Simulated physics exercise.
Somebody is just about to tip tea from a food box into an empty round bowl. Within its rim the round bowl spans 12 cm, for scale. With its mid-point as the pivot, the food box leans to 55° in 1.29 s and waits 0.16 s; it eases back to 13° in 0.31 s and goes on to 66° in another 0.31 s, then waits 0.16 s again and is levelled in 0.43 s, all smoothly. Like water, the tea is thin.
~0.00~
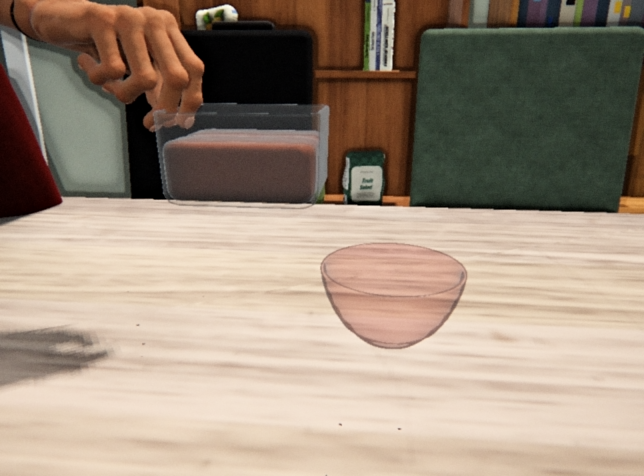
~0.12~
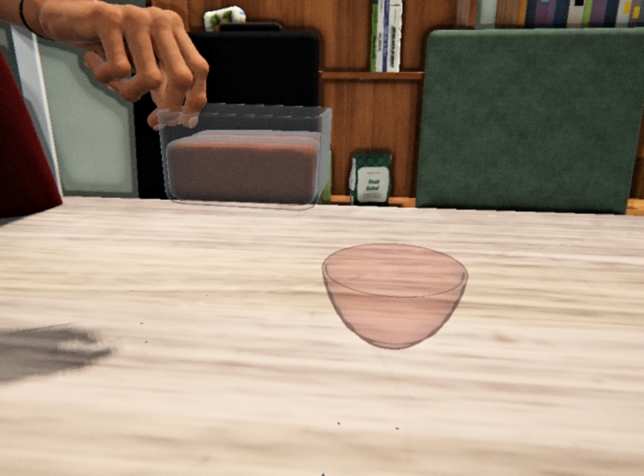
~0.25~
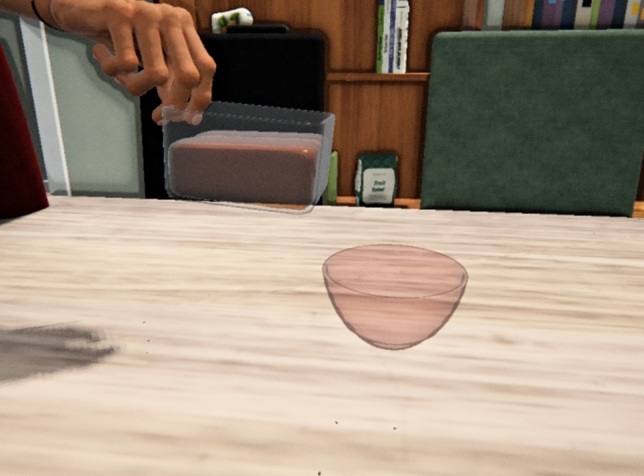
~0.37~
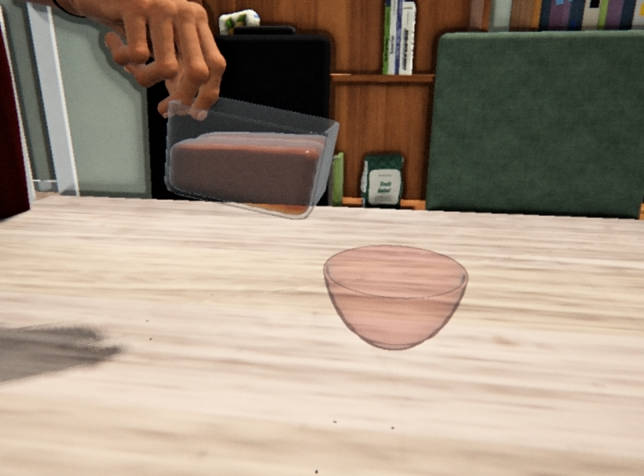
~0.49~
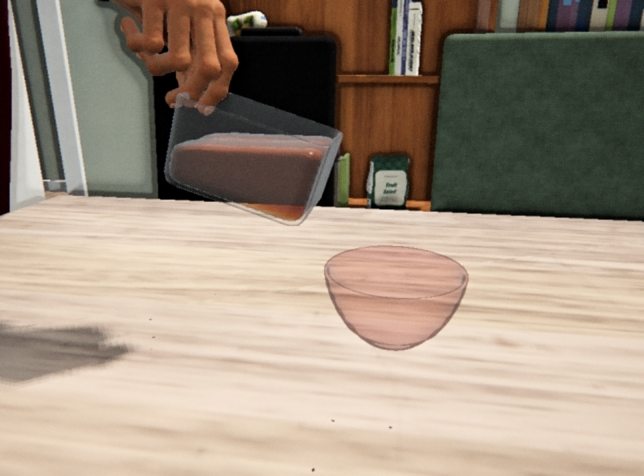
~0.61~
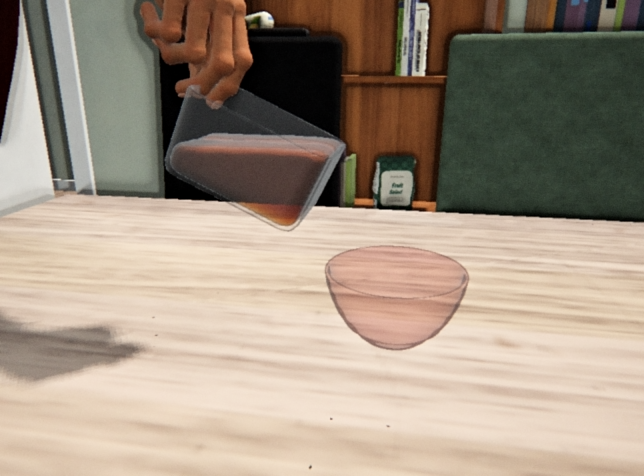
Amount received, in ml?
Close to 410 millilitres.
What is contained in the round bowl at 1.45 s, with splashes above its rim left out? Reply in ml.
About 300 ml.
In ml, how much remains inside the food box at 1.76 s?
Roughly 220 ml is still in it.
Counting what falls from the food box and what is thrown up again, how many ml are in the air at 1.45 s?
Roughly 30 ml at that moment.
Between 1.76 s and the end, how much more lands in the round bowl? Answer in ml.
I'd say near 80 ml goes in.
After 1.45 s the tilt is 55° and the round bowl has 300 ml, the food box 225 ml, and 25 ml is on the table top.
After 1.76 s the tilt is 13° and the round bowl has 335 ml, the food box 215 ml, and 30 ml is on the table top.
After 2.23 s the tilt is 66° and the round bowl has 375 ml, the food box 140 ml, and 30 ml is on the table top.
After 2.54 s the tilt is 12° and the round bowl has 410 ml, the food box 135 ml, and 35 ml is on the table top.
In the end the round bowl has 410 ml, the food box 135 ml, and 35 ml is on the table top.
